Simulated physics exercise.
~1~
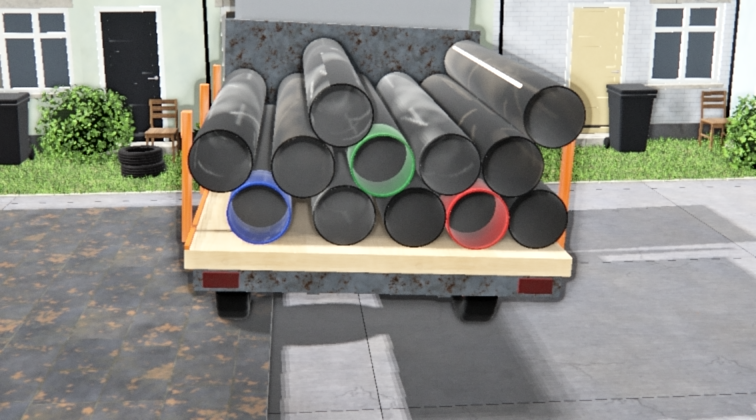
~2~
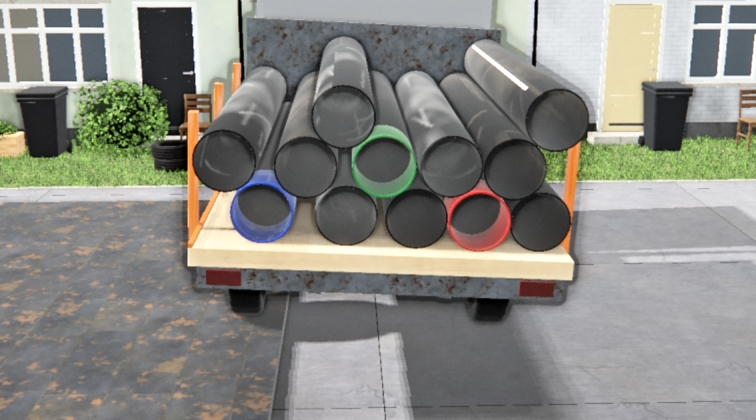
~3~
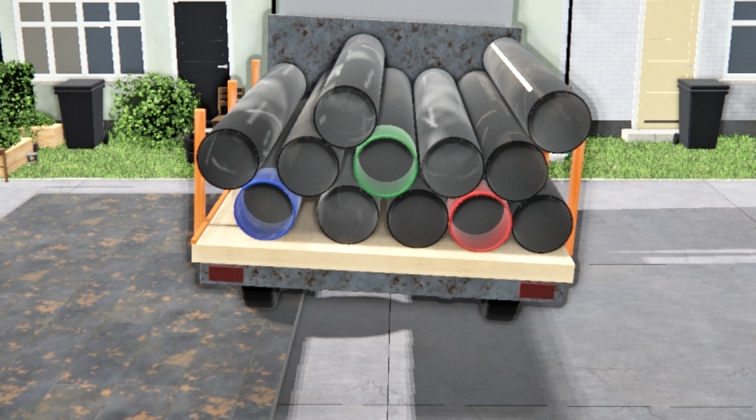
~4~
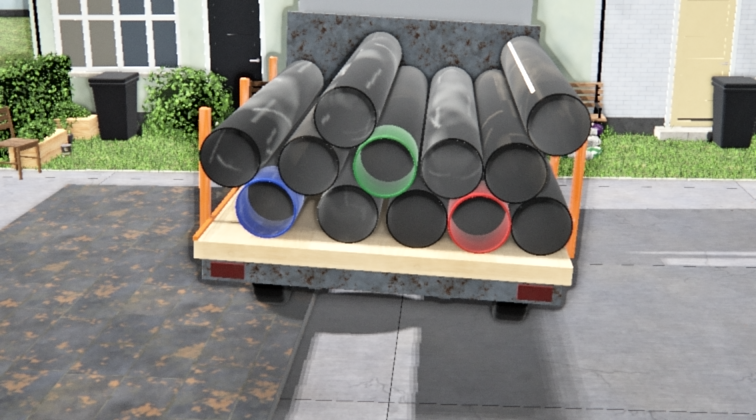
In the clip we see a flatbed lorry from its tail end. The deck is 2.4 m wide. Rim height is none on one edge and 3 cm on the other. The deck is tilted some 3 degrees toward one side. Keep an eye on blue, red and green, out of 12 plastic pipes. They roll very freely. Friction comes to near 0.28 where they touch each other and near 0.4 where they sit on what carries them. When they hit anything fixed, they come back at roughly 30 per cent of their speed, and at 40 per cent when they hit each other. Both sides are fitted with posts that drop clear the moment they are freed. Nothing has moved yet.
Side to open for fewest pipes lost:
Left.
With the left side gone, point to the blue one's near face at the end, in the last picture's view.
It ends up close to (226, 206) in the last picture.
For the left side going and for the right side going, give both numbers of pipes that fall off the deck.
1 if the left side goes, 12 if the right side goes.
With the left side gone, after 0.7 s, blue is on the deck, 30 cm from the left edge, rolling left; red is on the deck, 60 cm from the right edge; green is up on others, 120 cm from the left edge; 1 off so far.
With the left side gone, finally, blue is on the deck, 20 cm from the left edge; red is on the deck, 60 cm from the right edge; green is up on others, 120 cm from the left edge; 1 off so far.
With the right side gone, after 3.2 s, blue is on the deck, 110 cm from the right edge, rolling right; red is down on the right; green is dropping off the right side; 7 off so far.
With the right side gone, finally, blue is down on the right; red is on the ground to the right; green is on the ground to the right; 12 off so far.
